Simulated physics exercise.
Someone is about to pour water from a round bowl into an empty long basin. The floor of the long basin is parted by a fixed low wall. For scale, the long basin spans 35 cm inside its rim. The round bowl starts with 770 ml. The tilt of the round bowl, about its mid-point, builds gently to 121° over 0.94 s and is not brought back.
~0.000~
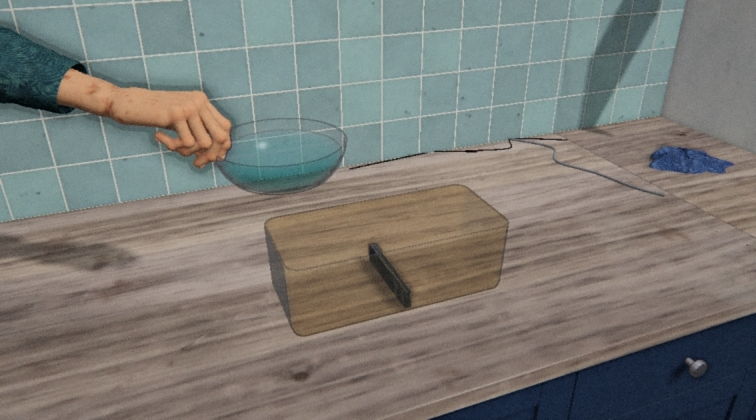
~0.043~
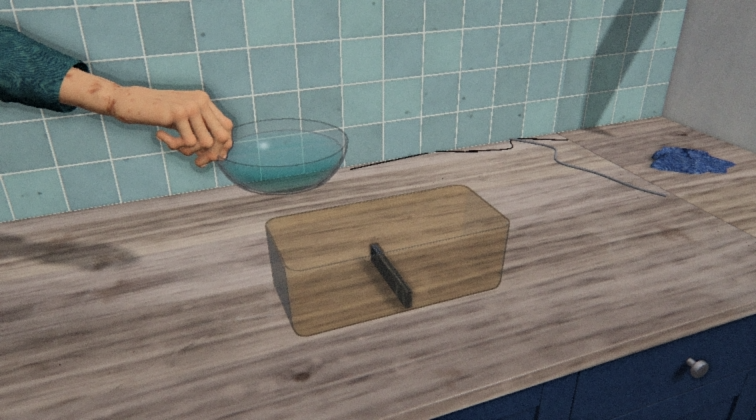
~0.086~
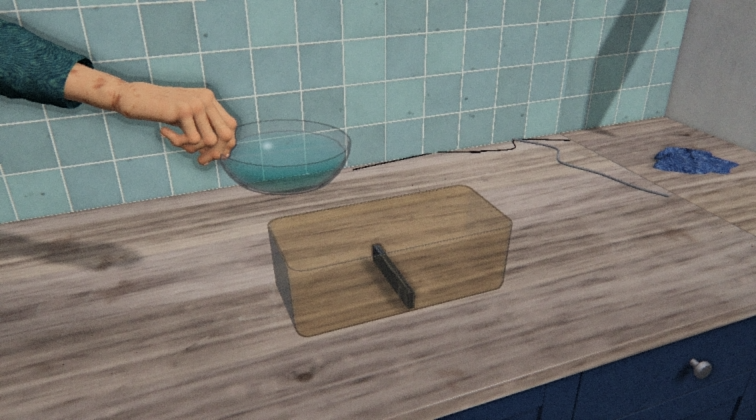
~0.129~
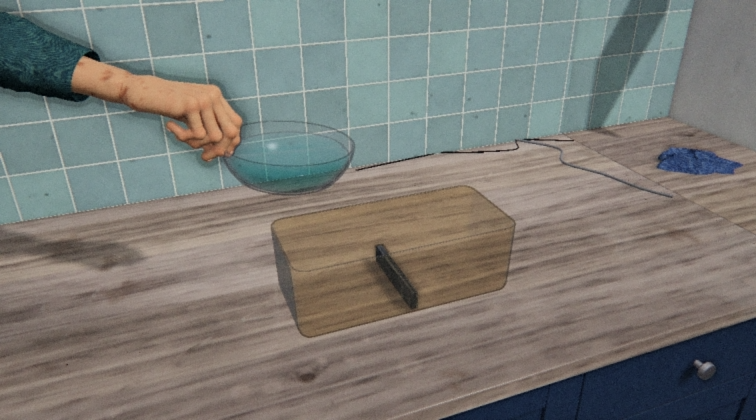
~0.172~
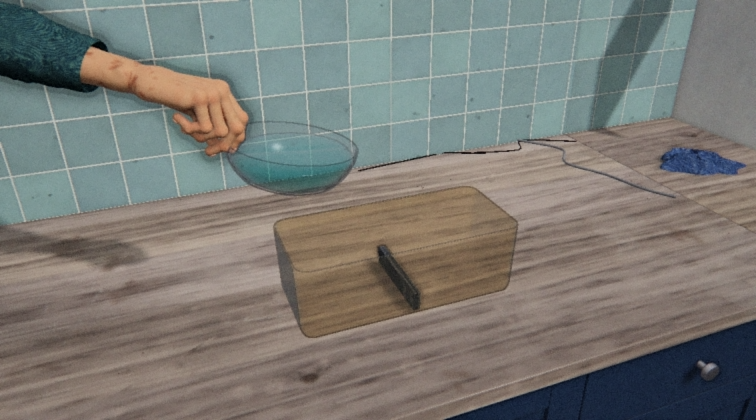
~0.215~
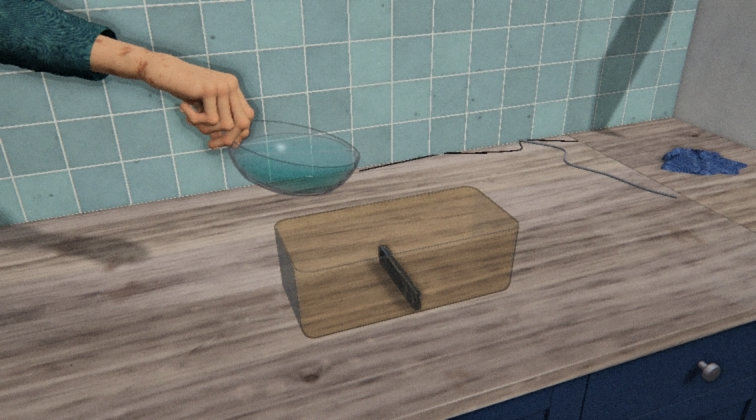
A hand slowly tilts a clear round bowl of water rightward above a long basin.
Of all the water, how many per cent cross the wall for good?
About 33 per cent.
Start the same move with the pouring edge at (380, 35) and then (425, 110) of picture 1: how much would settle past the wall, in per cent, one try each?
First 70, then 70 per cent.
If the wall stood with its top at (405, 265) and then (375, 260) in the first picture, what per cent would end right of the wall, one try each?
First 20, then 55 per cent.
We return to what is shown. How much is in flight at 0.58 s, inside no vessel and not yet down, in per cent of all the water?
Some 38 per cent.
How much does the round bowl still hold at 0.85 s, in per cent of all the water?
Near 0 in a hundred.
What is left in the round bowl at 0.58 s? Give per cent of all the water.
About 10 per cent.
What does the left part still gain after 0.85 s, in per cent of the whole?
Some 0 per cent.
After 0.58 s the tilt is 83° and 11 per cent is still to pour, 33 is left of the wall and 19 right of it.
After 0.85 s the tilt is 118° and 0 per cent is still to pour, 64 is left of the wall and 31 right of it.
After 1.13 s the tilt is 121° and 0 per cent is still to pour, 64 is left of the wall and 33 right of it.
After 1.44 s the tilt is 121° and 0 per cent is still to pour, 64 is left of the wall and 33 right of it.
In the end 64 per cent lies left of the wall, 33 right of it and 3 outside.
